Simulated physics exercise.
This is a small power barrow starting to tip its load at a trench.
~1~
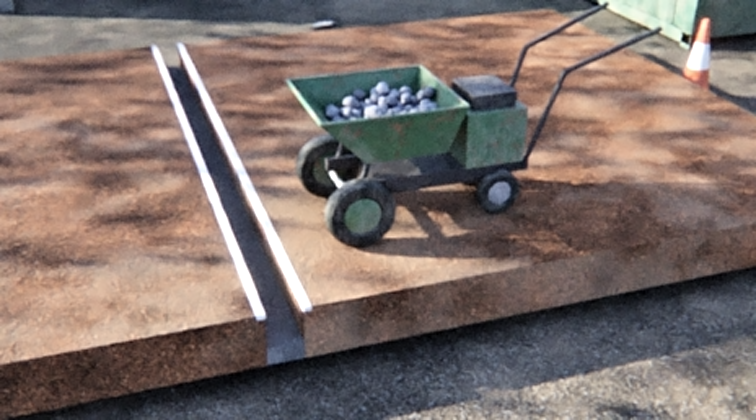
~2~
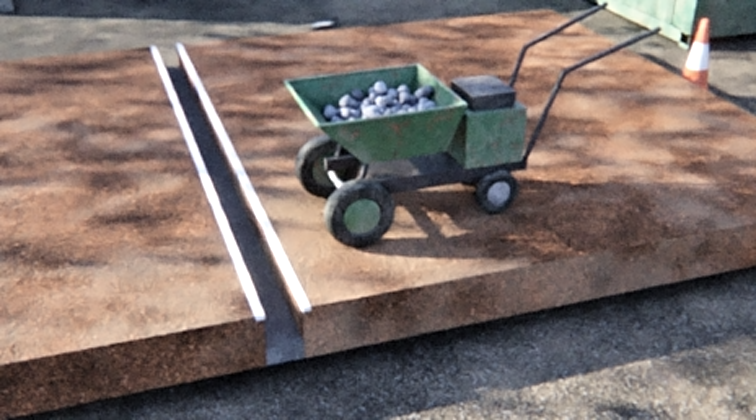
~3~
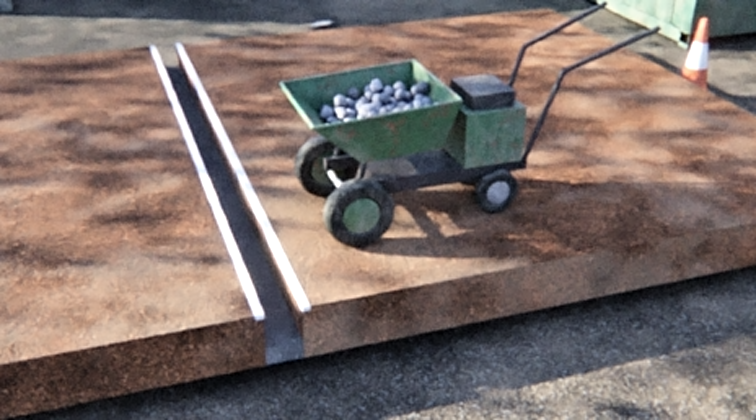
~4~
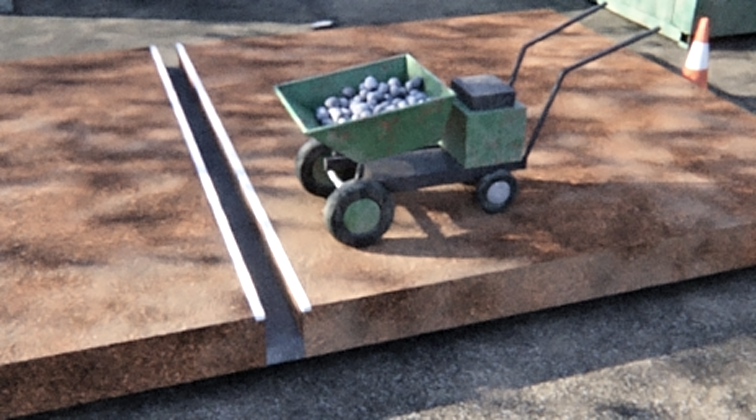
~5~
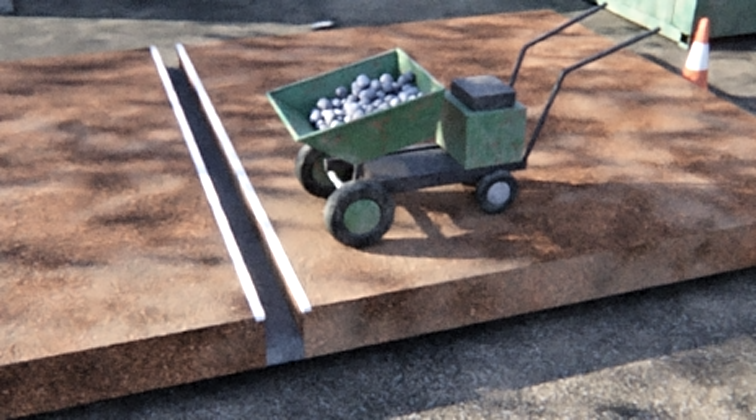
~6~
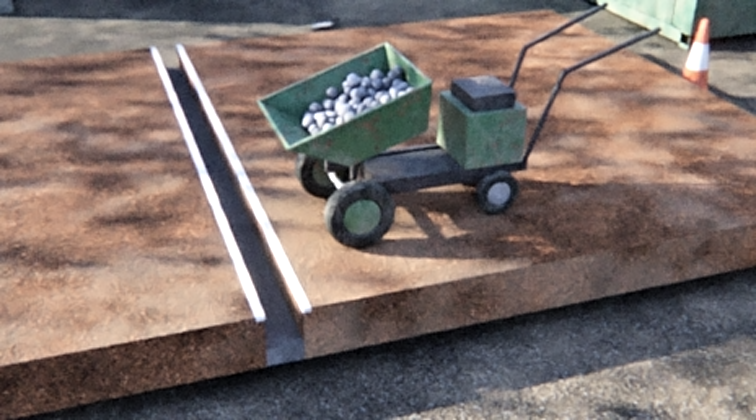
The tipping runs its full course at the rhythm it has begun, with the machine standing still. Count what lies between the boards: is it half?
Between the edges lies less than half of the load.
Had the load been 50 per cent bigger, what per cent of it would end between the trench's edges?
About 20 per cent.
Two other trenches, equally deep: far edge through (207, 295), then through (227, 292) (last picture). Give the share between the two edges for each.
Roughly 100 per cent, and 70 per cent.
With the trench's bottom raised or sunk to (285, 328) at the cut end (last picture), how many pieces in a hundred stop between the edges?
Some 10 per cent.
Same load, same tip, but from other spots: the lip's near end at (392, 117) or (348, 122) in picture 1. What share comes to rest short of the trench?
First some 30, then 0 per cent.
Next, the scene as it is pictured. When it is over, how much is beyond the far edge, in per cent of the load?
Roughly 70 in a hundred.
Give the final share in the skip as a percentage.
Some 0 per cent.
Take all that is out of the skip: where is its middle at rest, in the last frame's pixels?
Close to (198, 237).
Just after the last frame, skip tipped steeply; every one in the skip.
A moment on, skip tipped right over; roughly half in the skip; about a tenth in or heaped over the trench; roughly half beyond it.
Further on, skip tipped right over; about a tenth in the skip; roughly a quarter in or heaped over the trench; roughly two thirds beyond it.
When it is over, skip tipped right over; just a few in the skip; roughly a quarter in or heaped over the trench; roughly two thirds beyond it.
